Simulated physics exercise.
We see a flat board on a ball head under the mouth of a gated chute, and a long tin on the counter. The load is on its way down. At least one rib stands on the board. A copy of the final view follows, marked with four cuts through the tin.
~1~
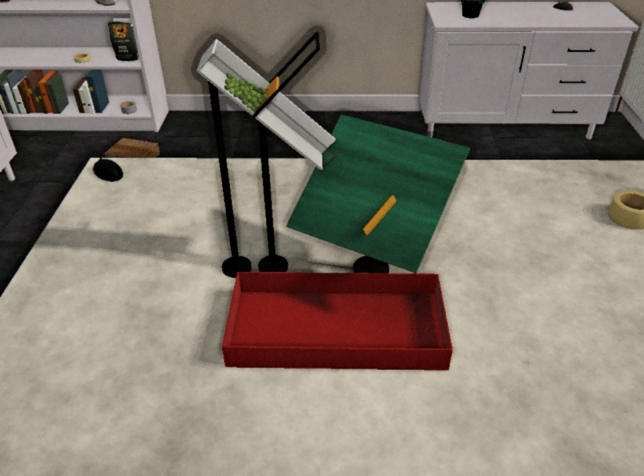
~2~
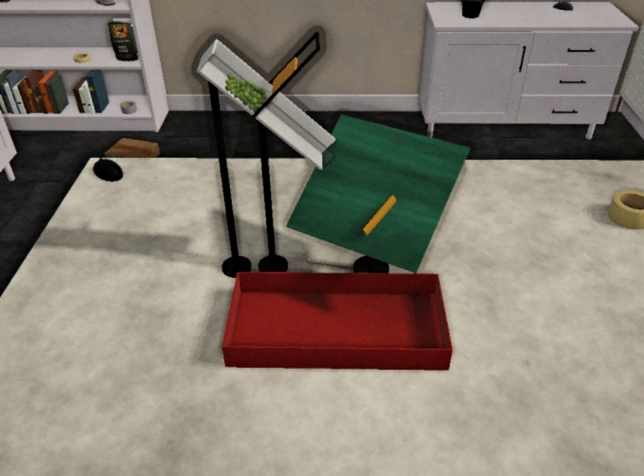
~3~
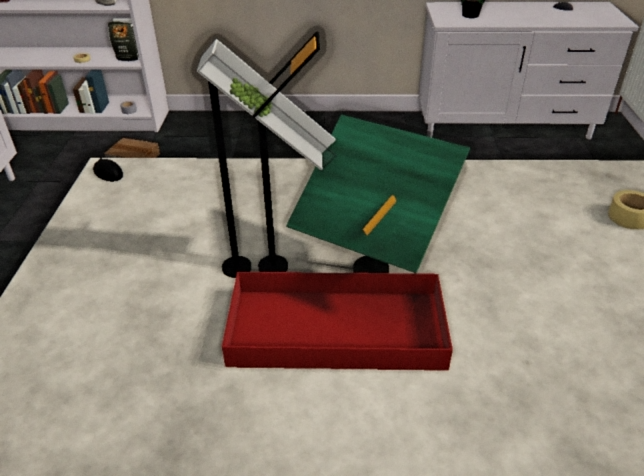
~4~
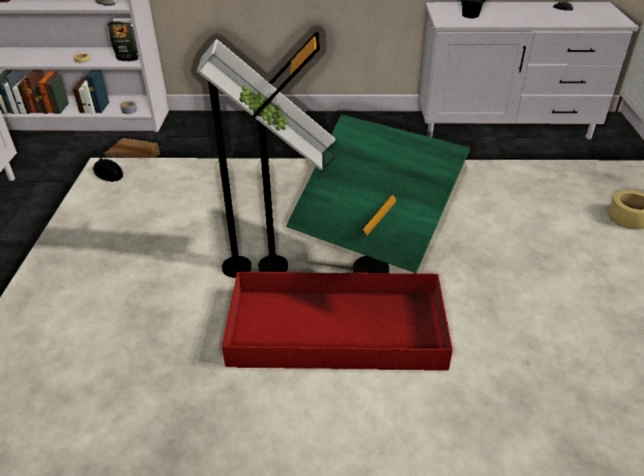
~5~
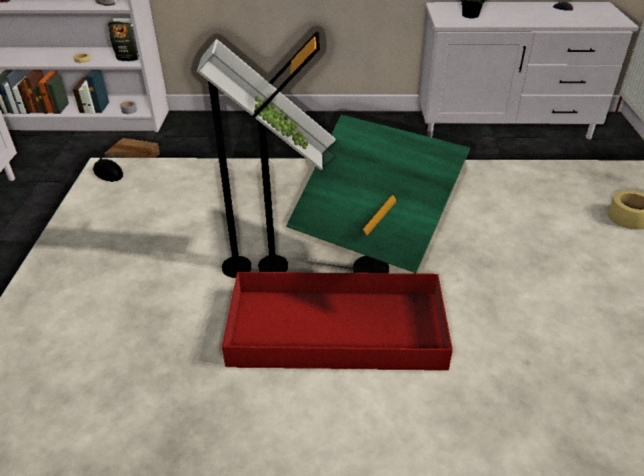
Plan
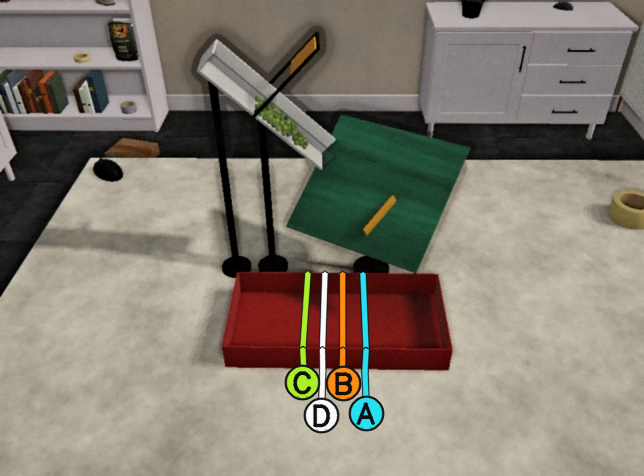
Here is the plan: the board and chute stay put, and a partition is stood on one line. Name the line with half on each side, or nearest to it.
Use line D.
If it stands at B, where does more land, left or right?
Left.
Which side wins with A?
More lands on the left.
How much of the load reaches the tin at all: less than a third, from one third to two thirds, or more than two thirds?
More than two thirds.
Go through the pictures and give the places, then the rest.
In the first frame, load behind the gate (252, 92), dried peas; lip of the chute (321, 161), sloping fairly steeply.
In the second frame, middle of the board (376, 188), tilted fairly steeply; middle of its low edge (348, 248); of its high edge (402, 130).
In the third frame, front corners of the tin (223, 347) and (452, 350), empty; front of the load (268, 111).
In the fourth frame, middle of the load (267, 110); its front (283, 128), roughly a third of the way to the lip; rib from (393, 196) to (364, 230).
In the fifth frame, middle of the load (282, 123); its front (306, 144), roughly two thirds of the way to the lip.
On the marked copy, line A crosses the front rim at (366, 348); line B crosses the front rim at (342, 348); line C crosses the front rim at (302, 348); line D crosses the front rim at (322, 348).
With A, of what is caught, almost all on the left of the divider, just a few on the right.
With B, of what is caught, the larger part on the left of the divider, about a tenth on the right.
With C, of what is caught, about a tenth on the left of the divider, the larger part on the right.
With D, of what is caught, roughly half on the left of the divider, roughly half on the right.
